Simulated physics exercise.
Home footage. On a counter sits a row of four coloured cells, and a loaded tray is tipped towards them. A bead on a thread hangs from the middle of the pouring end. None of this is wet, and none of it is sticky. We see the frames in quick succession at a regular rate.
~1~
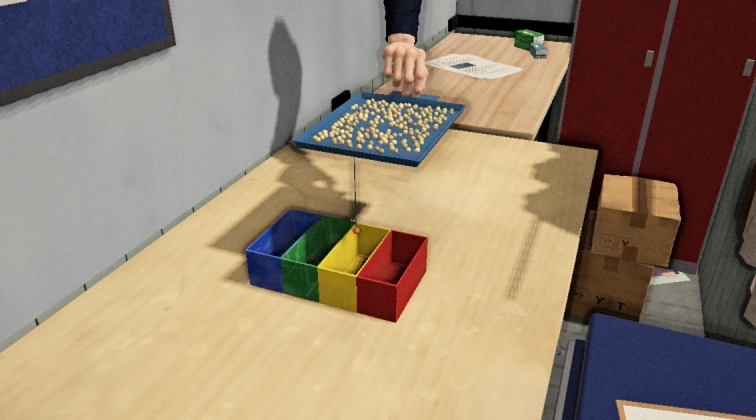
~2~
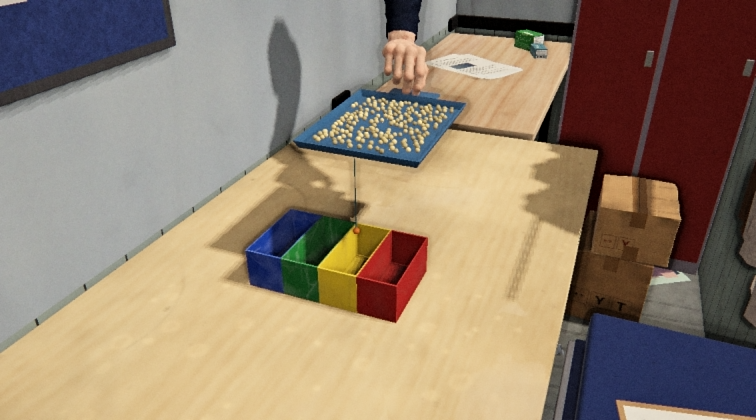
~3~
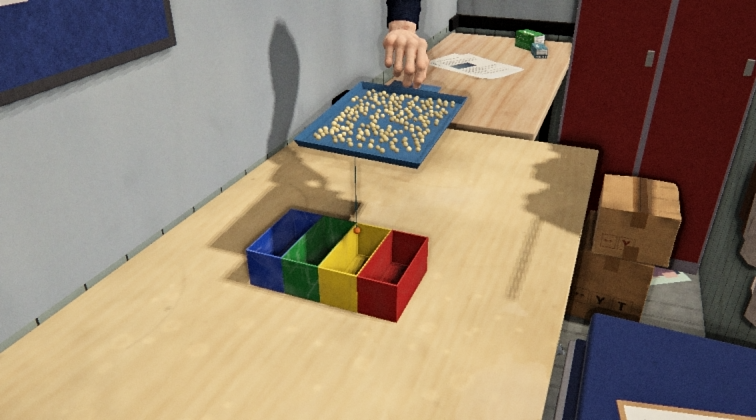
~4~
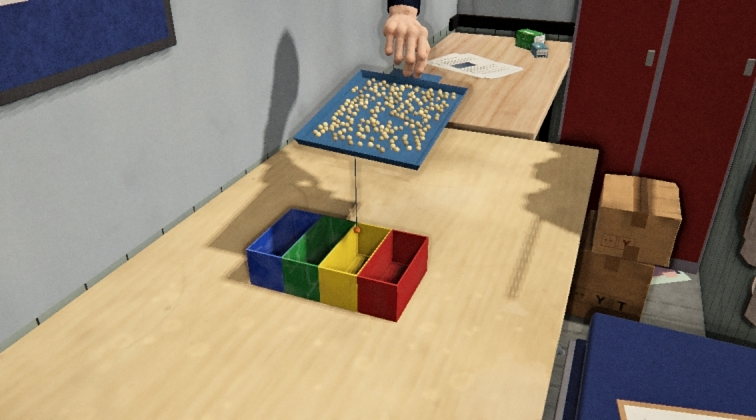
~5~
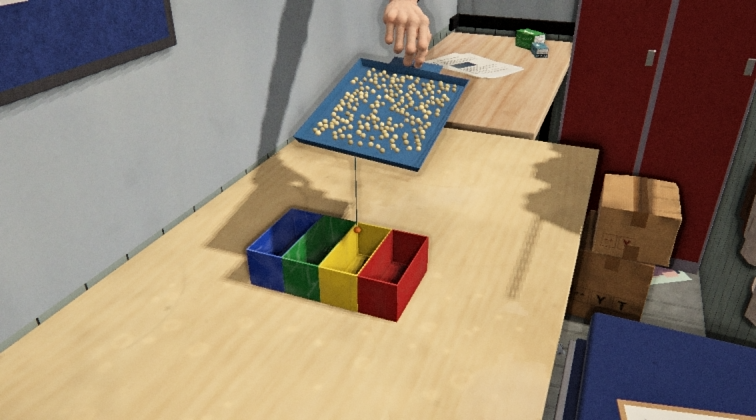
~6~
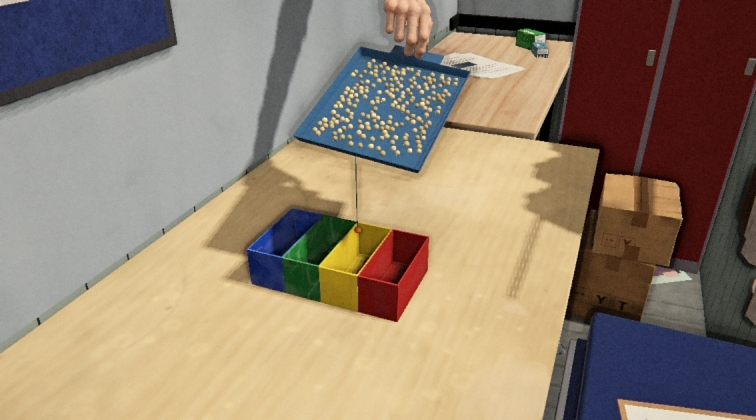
A hand raises the far end of a blue tray of beans above four coloured cells.
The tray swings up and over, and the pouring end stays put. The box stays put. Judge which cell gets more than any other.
Most goes to the red cell.
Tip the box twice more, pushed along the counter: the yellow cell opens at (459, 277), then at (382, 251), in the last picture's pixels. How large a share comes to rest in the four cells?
About 100 % and 90 %.
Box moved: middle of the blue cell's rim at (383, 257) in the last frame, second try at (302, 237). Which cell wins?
Try 1 - the green one. Try 2 - the cell in red.
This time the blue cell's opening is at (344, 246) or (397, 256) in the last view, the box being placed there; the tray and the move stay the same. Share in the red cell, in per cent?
It comes to near 0 per cent the first time and near 0 per cent the second time.
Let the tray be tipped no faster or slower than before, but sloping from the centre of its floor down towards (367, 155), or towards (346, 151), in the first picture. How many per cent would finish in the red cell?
In turn, 40 percent and then 0 percent.
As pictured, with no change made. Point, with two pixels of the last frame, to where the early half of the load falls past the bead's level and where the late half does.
It passes near (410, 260) first and then near (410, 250).
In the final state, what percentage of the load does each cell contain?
The blue cell gets about 0, the green cell about 0, the yellow cell about 10 and the red cell about 50.
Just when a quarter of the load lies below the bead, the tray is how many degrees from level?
Close to 65° of tilt at that moment.
Shortly afterwards, tray tipped steeply; near a third on the tray; a little in the red cell; a little in the yellow cell; near half falling or outside the box.
Next, tray tipped past a quarter turn; near half in the red cell; a little in the yellow cell; near a third falling or outside the box.
Some moments later, tray tipped past a quarter turn; near half in the red cell; a little in the yellow cell; near a third falling or outside the box.
In the end, tray tipped past a quarter turn; near half in the red cell; a little in the yellow cell; none at all in the green cell; none at all in the blue cell; near a third outside the box.
